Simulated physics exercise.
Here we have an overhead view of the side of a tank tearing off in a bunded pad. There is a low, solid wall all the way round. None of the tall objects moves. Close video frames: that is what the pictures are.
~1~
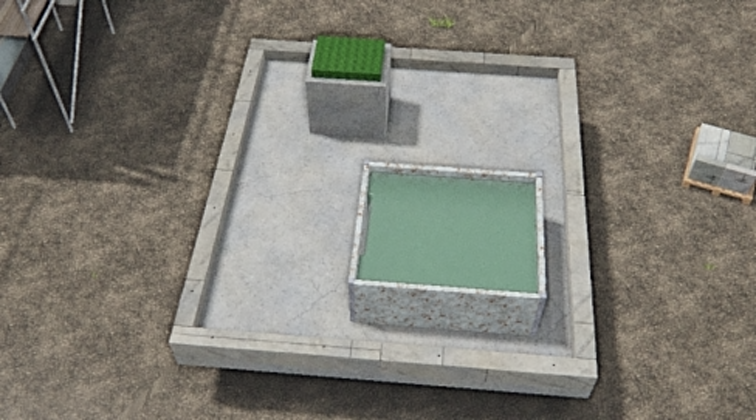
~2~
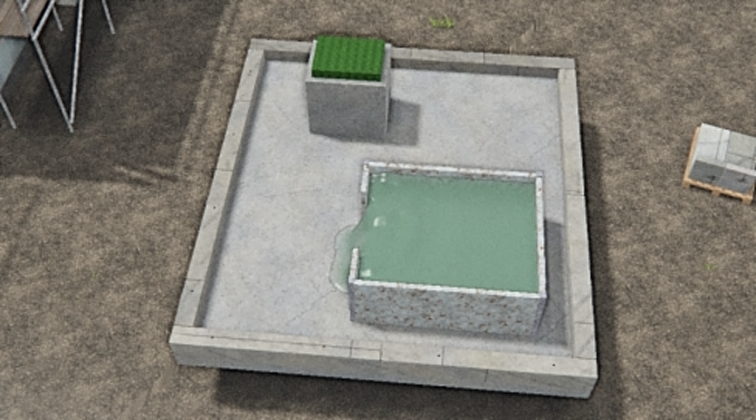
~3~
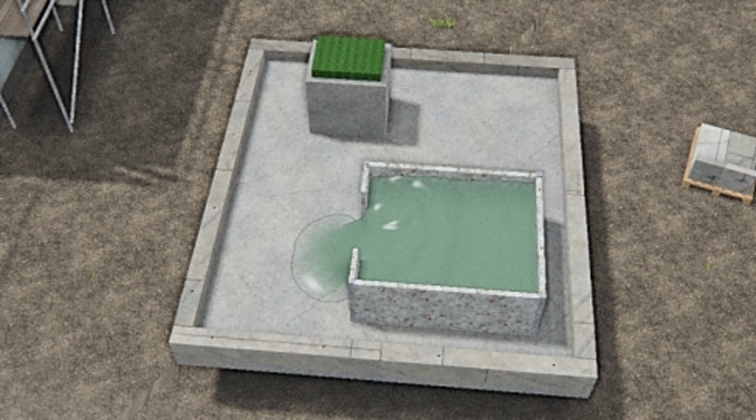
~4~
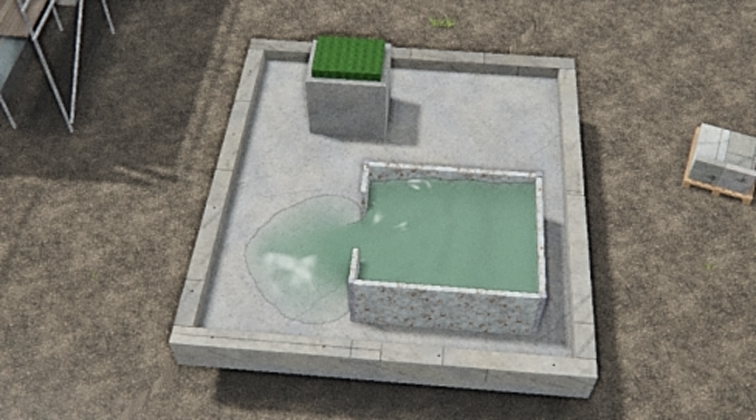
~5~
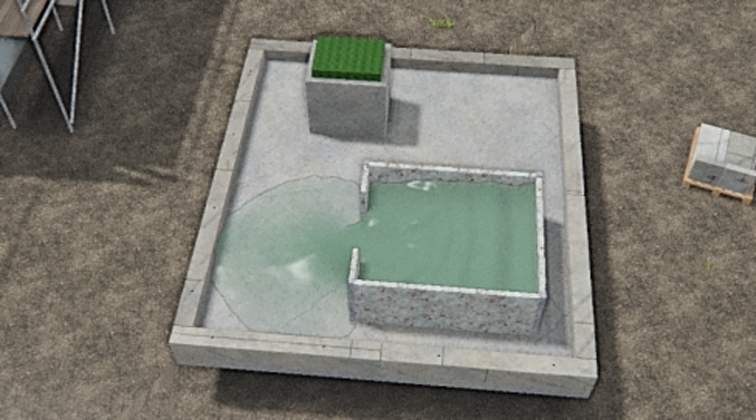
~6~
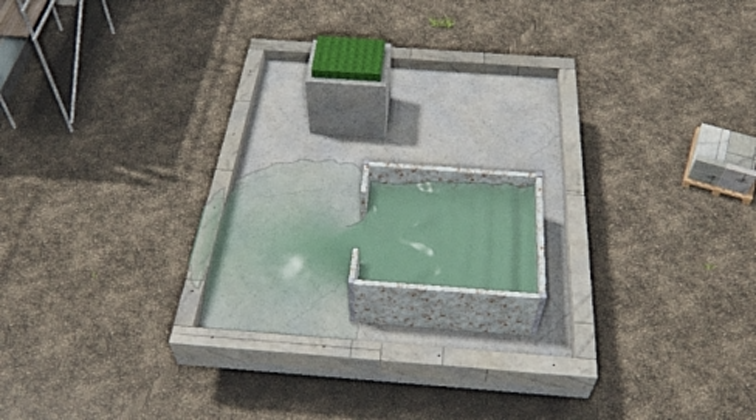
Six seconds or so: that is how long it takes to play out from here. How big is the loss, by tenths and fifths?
The loss lies between ten and twenty percent.
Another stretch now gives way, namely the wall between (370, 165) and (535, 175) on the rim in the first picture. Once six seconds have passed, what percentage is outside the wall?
My estimate is near 22 percent.
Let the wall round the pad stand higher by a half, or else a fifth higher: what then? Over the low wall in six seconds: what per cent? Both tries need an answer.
First try 4 per cent, second try 8 per cent.
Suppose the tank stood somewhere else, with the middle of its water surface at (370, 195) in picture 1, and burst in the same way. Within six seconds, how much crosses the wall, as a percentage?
Observed share: Around 24 %.
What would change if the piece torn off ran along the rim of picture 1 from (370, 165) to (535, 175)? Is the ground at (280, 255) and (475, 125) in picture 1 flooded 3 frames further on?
Taking them as listed, I'd say unwetted and drenched.
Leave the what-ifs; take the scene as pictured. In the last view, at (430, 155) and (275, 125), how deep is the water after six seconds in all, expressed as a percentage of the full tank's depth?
First near 2, then near 20 per cent.
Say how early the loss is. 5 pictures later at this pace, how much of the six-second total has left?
Roughly 10 percent.
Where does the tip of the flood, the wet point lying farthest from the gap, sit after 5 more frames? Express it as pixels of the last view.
The farthest wet point should be near (258, 94).
A moment on, water covers 30 % of the floor; the low wall has let 0 % over.
Next, water covers 35 % of the floor; the low wall has let 2 % over.
Then, water covers 40 % of the floor; the low wall has let 9 % over.
Later, water covers 65 % of the floor; the low wall has let 14 % over.
In the end, water covers 80 % of the floor; the low wall has let 15 % over.
